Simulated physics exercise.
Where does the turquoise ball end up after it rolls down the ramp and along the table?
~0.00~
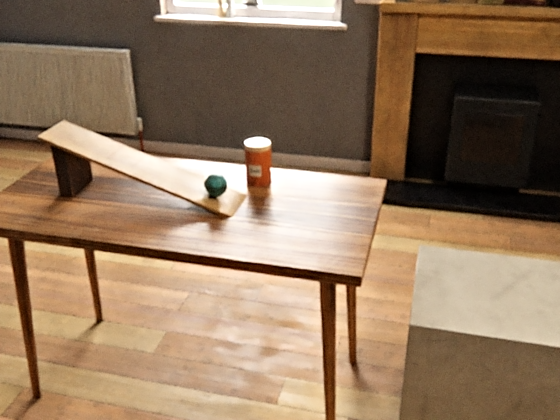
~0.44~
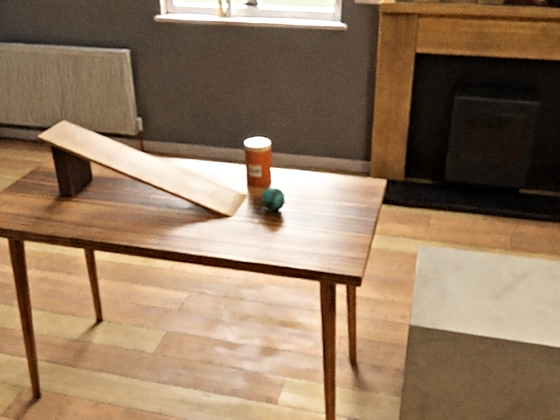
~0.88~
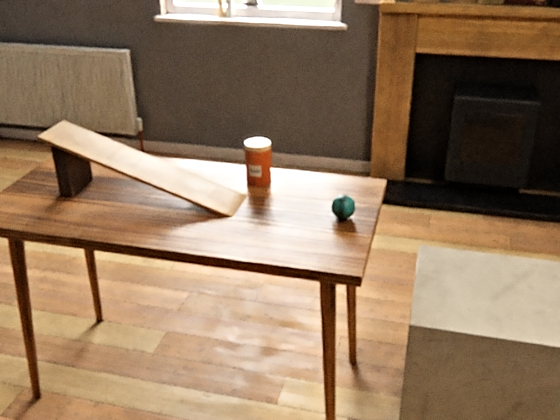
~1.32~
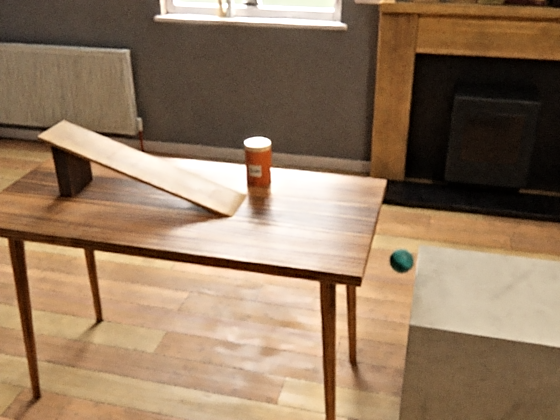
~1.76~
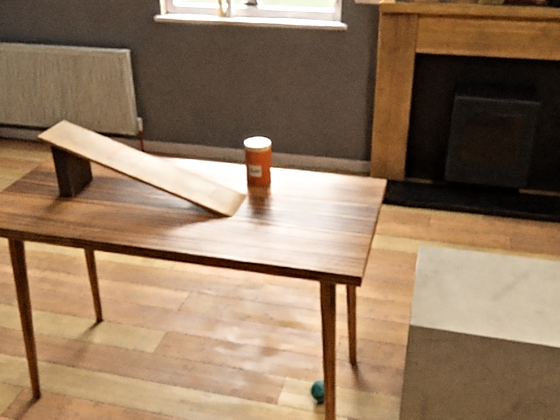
It falls short of the pale block on the right and ends up low down in the gap, near the table's leg.
Wooden table with ramp and orange jar, a turquoise ball rolling off the right edge and dropping into the gap.
